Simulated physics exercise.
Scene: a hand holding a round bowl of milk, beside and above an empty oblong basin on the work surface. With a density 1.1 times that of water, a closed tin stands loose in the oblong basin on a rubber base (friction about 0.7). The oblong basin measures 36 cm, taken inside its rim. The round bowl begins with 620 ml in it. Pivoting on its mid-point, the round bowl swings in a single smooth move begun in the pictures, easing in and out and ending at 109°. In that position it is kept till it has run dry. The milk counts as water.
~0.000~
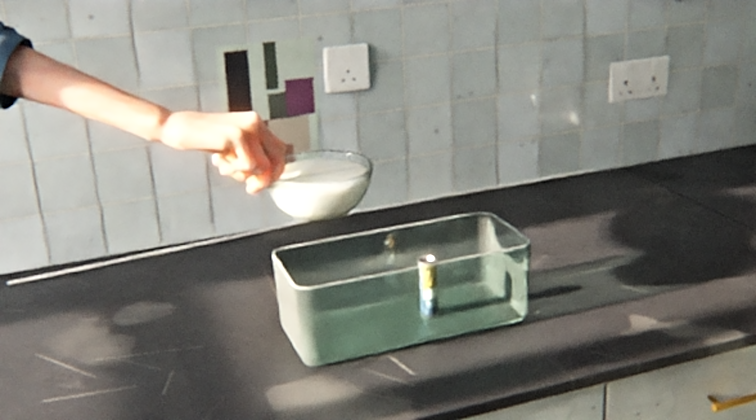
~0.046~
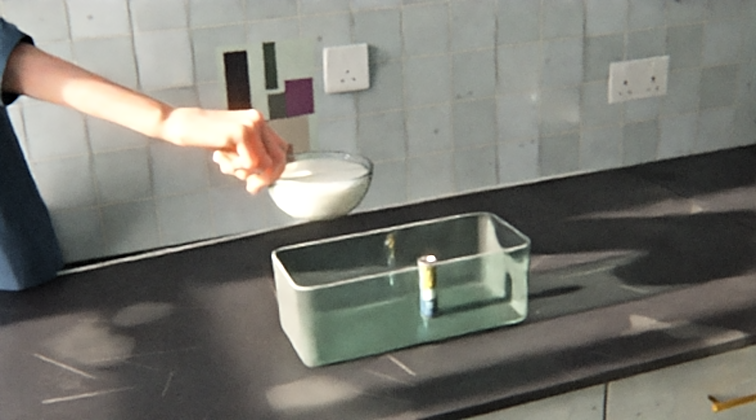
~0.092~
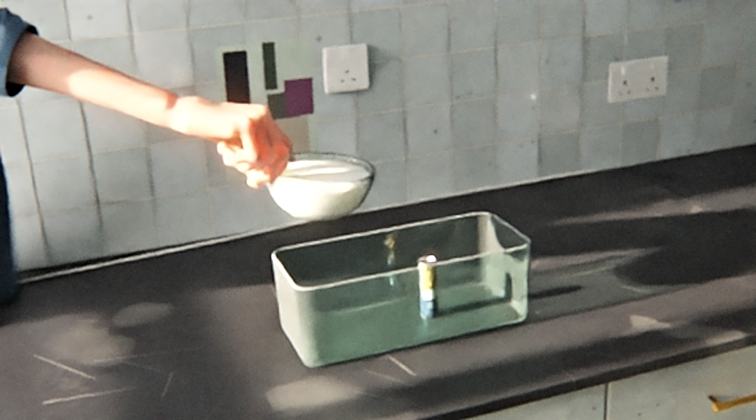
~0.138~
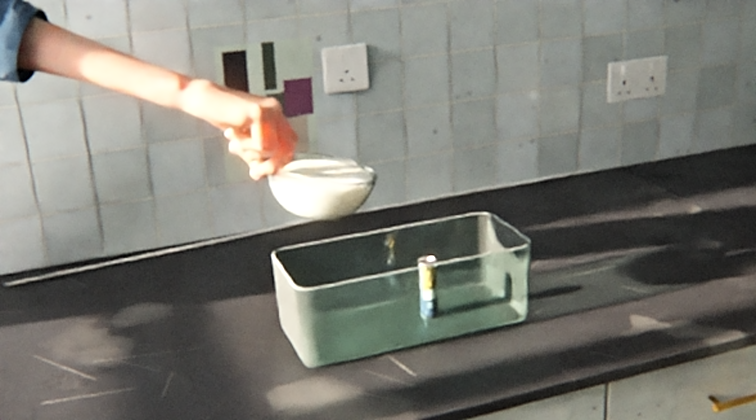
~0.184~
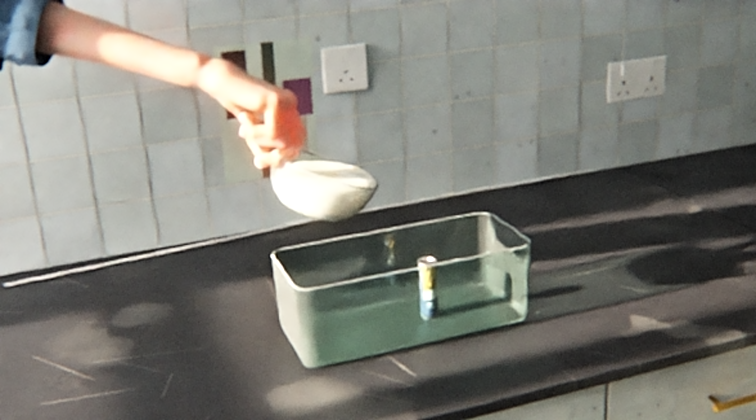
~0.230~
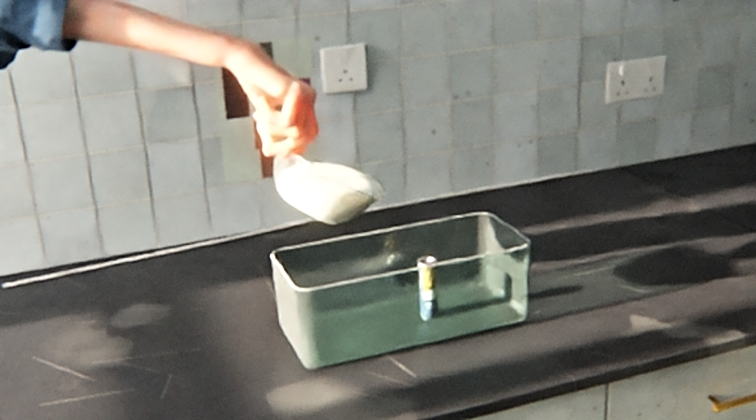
In this clip, a hand reaching in from the left holds a round bowl of milk above an oblong basin on a dark worktop, then smoothly tilts the bowl down to the right while a small cylinder stands motionless inside the basin.
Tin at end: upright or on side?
It gets tipped over.
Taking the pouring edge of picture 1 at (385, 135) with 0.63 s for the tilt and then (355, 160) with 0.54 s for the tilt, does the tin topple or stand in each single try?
First it tips over; then it stays on its base.
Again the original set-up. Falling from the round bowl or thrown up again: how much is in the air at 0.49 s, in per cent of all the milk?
Estimate: Some 20 % of the total.
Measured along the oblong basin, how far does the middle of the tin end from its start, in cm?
The tin's middle ends up about 7.5 cm along the basin.
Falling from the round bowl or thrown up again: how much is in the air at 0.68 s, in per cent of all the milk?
In-air share: About 1 %.
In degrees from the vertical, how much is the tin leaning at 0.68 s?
I'd say it's tipped close to 30 degrees.
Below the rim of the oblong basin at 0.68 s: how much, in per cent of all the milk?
Roughly 100 per cent.
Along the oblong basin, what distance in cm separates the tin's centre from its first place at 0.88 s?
Near 7 cm.
By 0.49 s the tilt is 100° and 5 per cent is still to pour; the tin stands where it began.
By 0.68 s the tilt is 109° and 0 per cent is still to pour; the tin leans 28°.
By 0.88 s the tilt is 109° and 0 per cent is still to pour; the tin lies on its side.
By 1.10 s the tilt is 109° and 0 per cent is still to pour; the tin lies on its side.
At rest the tin lies on its side.
